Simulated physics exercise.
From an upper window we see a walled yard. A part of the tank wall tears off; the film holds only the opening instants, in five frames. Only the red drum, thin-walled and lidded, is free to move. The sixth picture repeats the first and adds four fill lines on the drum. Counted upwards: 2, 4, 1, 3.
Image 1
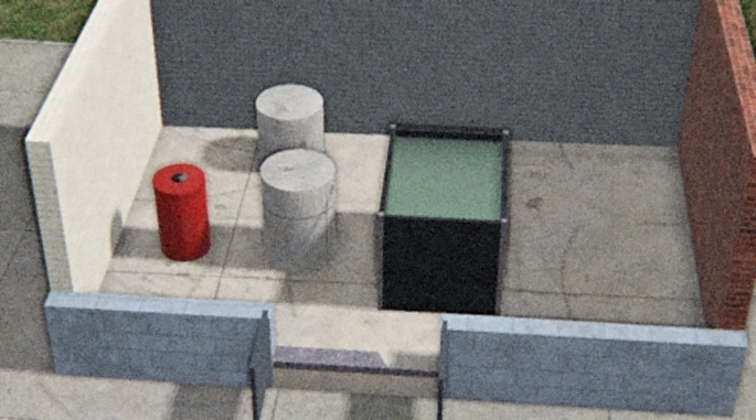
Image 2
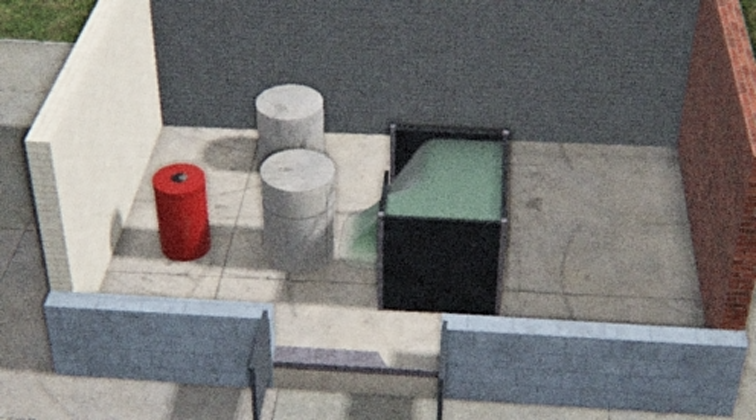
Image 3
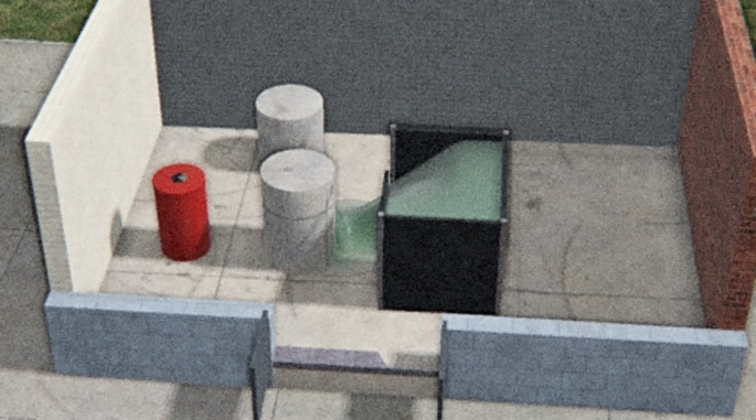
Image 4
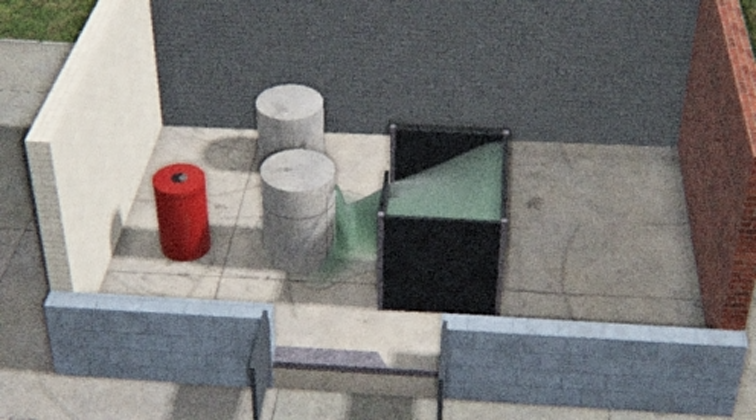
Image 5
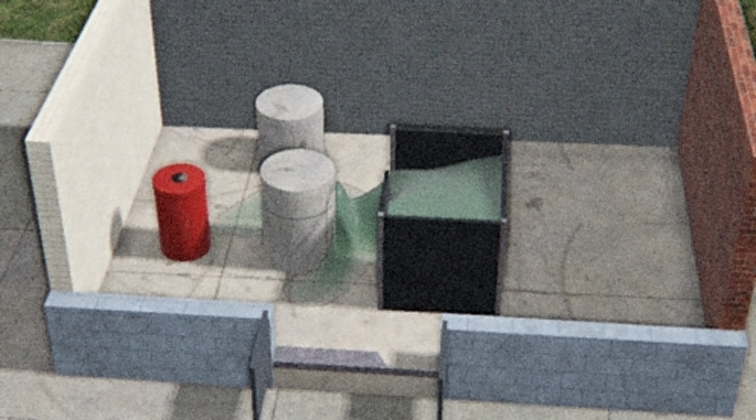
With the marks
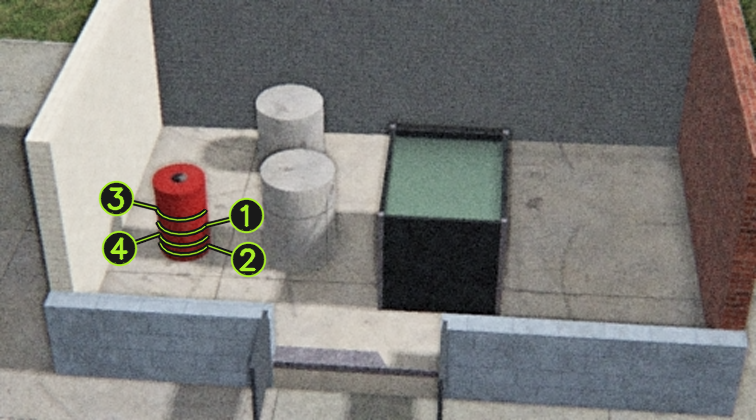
Green water pours from the left side of the black tank and spreads around the grey cylinders.
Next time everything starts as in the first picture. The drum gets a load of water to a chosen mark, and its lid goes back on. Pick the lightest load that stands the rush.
Mark 4 just does it.
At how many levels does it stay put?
Three of the four.
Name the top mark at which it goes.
The answer is 2.
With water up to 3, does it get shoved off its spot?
No, that is safe.
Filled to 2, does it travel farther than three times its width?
No.
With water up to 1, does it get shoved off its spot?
No, not at all.
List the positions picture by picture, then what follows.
In the first picture, lid of the red drum at (180, 178); tank full, its middle at (446, 179); open gate at (357, 312).
In the second picture, water covers 2 % of the ground, mostly out of sight from here.
In the third picture, water covers 4 % of the ground, mostly out of sight from here.
In the fourth picture, 6 % of the ground wet, in view closest to the drum at (310, 276).
In the fifth picture, lid of the red drum at (180, 178); 9 % of the ground wet, in view closest to the drum at (308, 282).
On the marked copy, 1 at (178, 234); 2 at (180, 254); 3 at (177, 219); 4 at (179, 245); from the bottom up 2, 4, 1, 3.
Choosing 1, it does not move.
Choosing 2, it is pushed about its own width away.
Choosing 3, it does not move.
Choosing 4, it does not move.
